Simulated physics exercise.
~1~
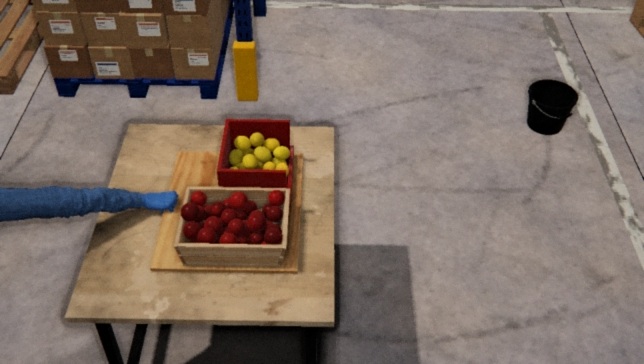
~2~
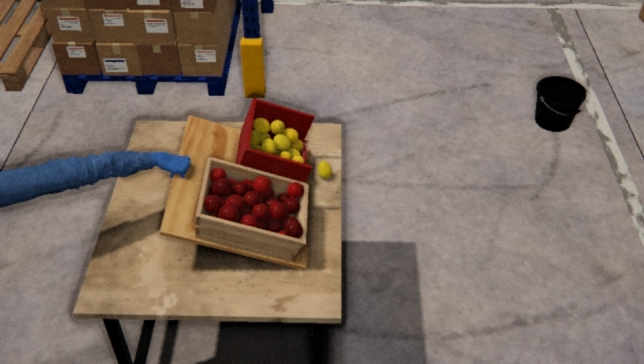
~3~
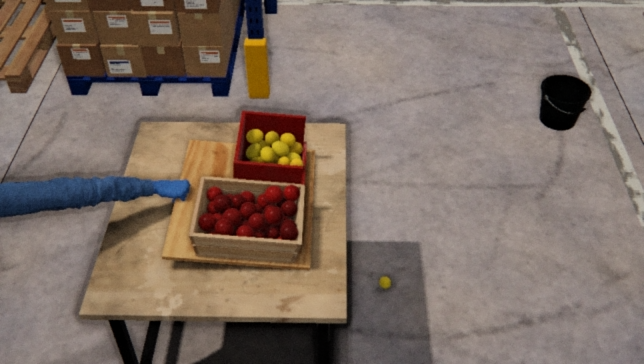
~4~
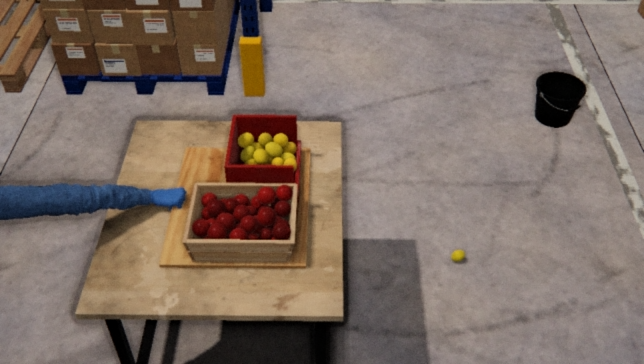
In a warehouse, a blue-sleeved arm tilts a board holding a red crate of lemons and a wooden crate of red apples on a table, and one lemon falls out. The board returns flat as the lemon rolls away across the floor, while the apples stay in their crate.
